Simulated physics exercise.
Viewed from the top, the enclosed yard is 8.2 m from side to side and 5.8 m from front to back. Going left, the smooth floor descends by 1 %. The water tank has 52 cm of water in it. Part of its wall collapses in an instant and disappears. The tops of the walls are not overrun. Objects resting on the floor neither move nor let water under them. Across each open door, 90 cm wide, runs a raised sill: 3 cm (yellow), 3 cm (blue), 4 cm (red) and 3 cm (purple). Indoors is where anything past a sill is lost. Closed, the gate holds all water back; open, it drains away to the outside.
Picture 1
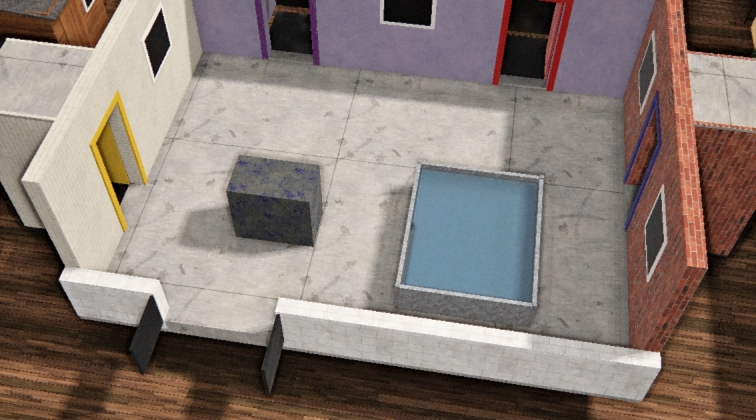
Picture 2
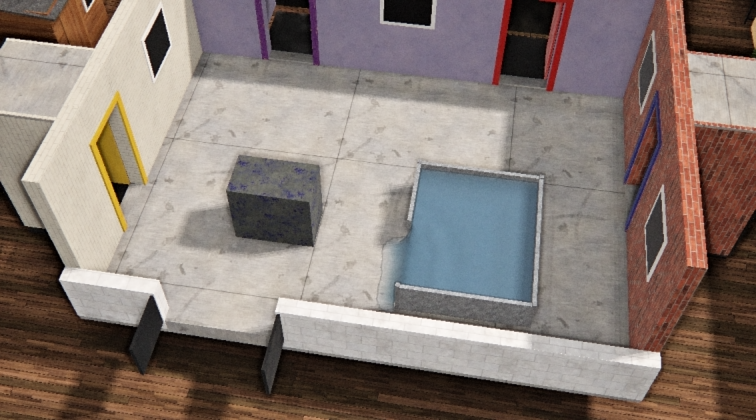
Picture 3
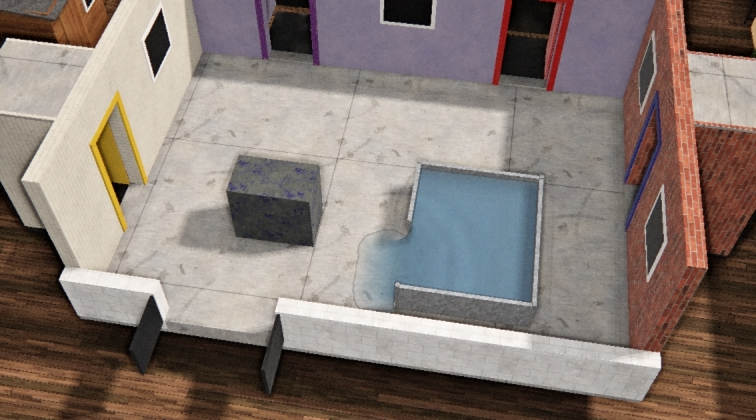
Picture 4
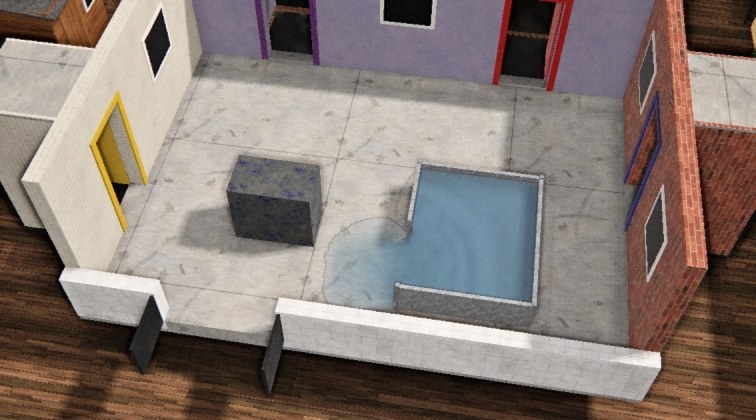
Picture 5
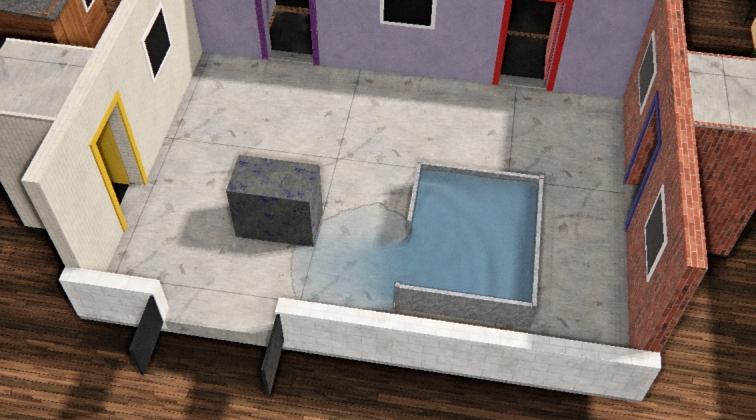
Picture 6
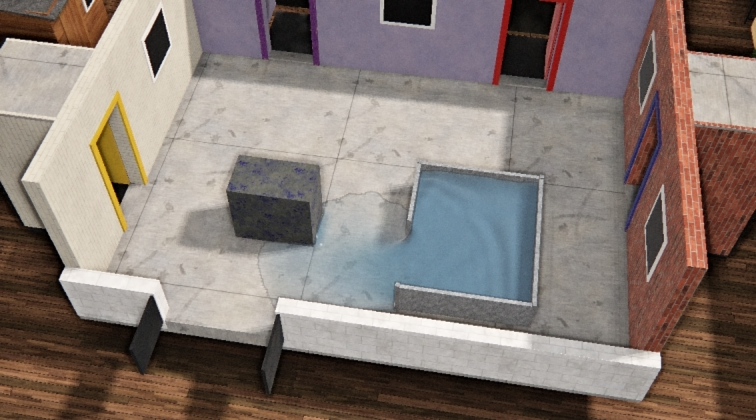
Water pouring through a gap in a tank's left wall and spreading leftward across a pale walled yard, reaching a dark block.
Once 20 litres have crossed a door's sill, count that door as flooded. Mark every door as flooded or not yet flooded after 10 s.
After that time, yellow door: Flooded; blue door: Not yet flooded; red door: Not yet flooded; purple door: Flooded.
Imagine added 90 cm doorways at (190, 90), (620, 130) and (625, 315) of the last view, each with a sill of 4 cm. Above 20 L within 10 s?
Per doorway, in order: Sufficient / insufficient / insufficient.
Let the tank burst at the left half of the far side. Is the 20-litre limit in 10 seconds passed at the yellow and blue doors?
Measured against that limit, yellow comes out short of it and blue comes out short of it.
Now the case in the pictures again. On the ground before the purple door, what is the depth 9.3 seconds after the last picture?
It's some 7.5 centimetres deep.
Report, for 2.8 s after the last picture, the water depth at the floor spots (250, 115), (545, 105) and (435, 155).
Roughly 1, 0, 2 cm.
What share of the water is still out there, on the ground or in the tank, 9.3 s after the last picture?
About 72 percent of the water remains.
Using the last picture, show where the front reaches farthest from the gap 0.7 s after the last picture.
I'd put it close to (138, 253).
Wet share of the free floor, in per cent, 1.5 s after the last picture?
I'd say around 30 % is wet.
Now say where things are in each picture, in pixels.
In the first picture, still water, 52 cm deep, in the water tank at (473, 232).
In the second picture, water pours out at (405, 266) and has run 0.7 m, to (384, 306); typically 8 cm deep outside, 52 cm at the water tank's back.
In the third picture, the front is at (361, 303), 0.9 m from the gap at (405, 268); 0.9 m2 of floor is under water; 52 cm left at the back of the water tank.
In the fourth picture, water pours out at (405, 268) and has run 1.2 m, to (342, 237); typically 7 cm deep outside, 52 cm at the water tank's back.
In the fifth picture, water pours out at (405, 268) and has run 1.7 m, to (302, 247); typically 5 cm deep outside, 52 cm at the water tank's back.
In the sixth picture, water pours out at (405, 268) and has run 2.3 m, to (267, 248); typically 5 cm deep outside, 46 cm at the water tank's back.
Then, 0.7 s after the last picture water covers 20 % of the floor and is deepest (32 cm) near (392, 287); yellow door not reached, blue door not reached, red door not reached, purple door not reached.
Then, 1.5 s after the last picture water covers 30 % of the floor and is deepest (36 cm) near (96, 296); yellow door 6 cm at the sill, 4 L in, blue door not reached, red door not reached, purple door not reached.
Then, 2.8 s after the last picture water covers 40 % of the floor and is deepest (30 cm) near (100, 287); yellow door 12 cm at the sill, 39 L in, blue door not reached, red door not reached, purple door 2 cm at the sill, 0 L in.
Then, 5.3 s after the last picture water covers 60 % of the floor and is deepest (16 cm) near (96, 296); yellow door 10 cm at the sill, 128 L in, blue door not reached, red door not reached, purple door 9 cm at the sill, 6 L in.
Then, 9.3 s after the last picture water covers 65 % of the floor and is deepest (10 cm) near (190, 82); yellow door 8 cm at the sill, 207 L in, blue door not reached, red door 1 cm at the sill, 0 L in, purple door 7 cm at the sill, 77 L in.
